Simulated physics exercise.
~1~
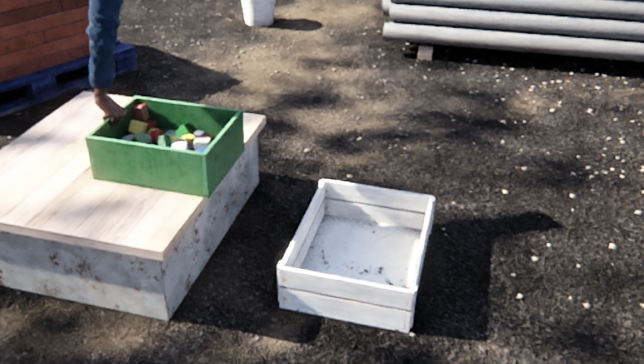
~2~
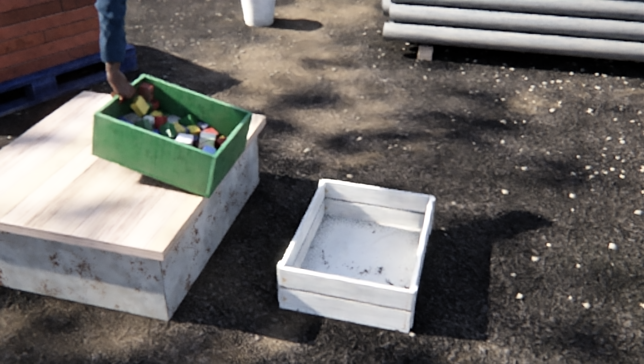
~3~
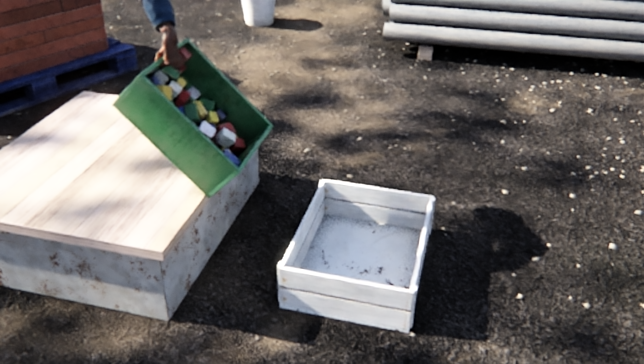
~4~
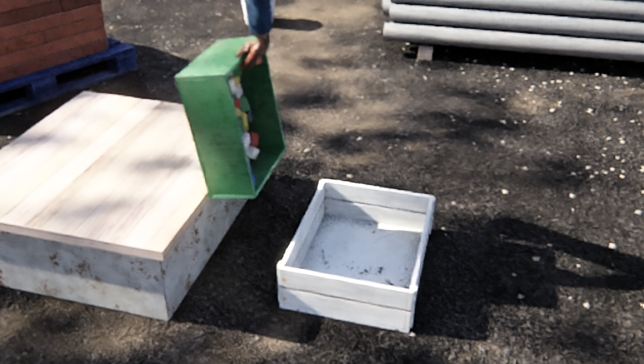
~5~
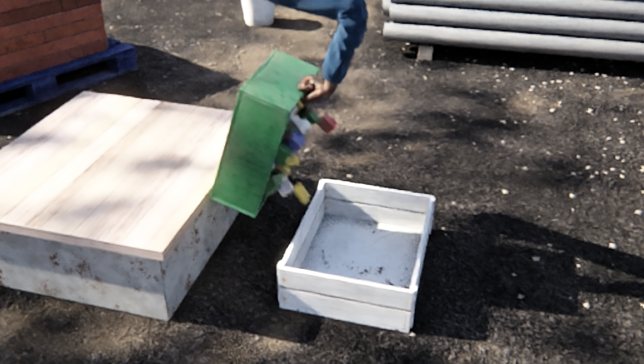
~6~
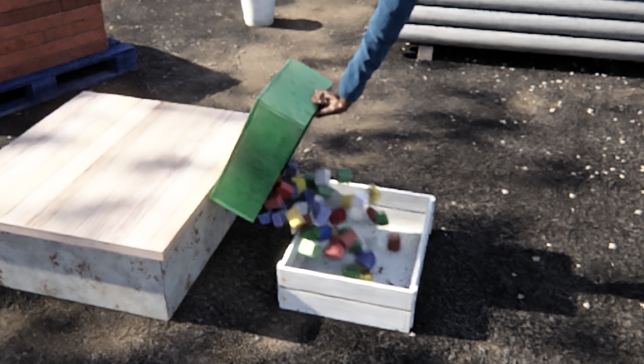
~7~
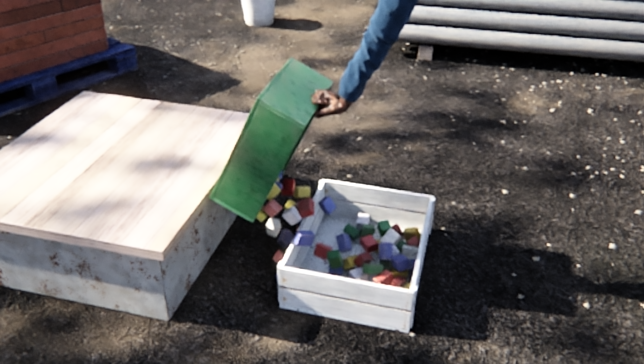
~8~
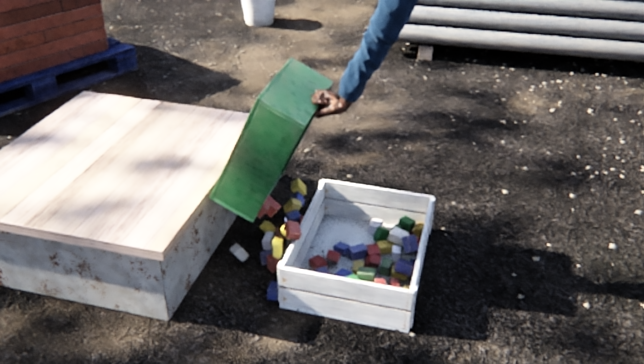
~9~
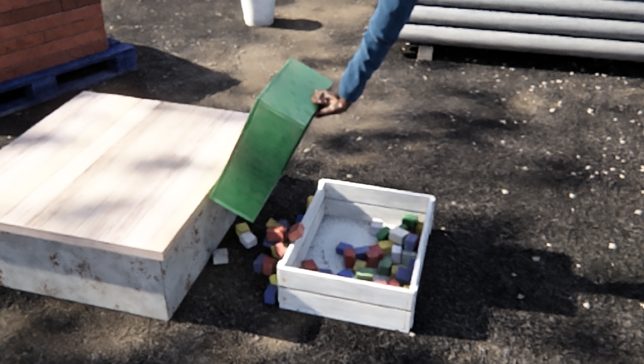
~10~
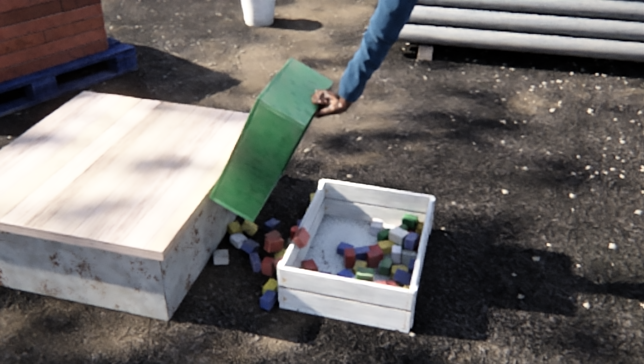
A green box of colourful toy bricks was tipped over the edge of a low bench by someone's hand, spilling its load toward a white box on the ground; many landed inside, while the rest ended up in the gap beside the bench.
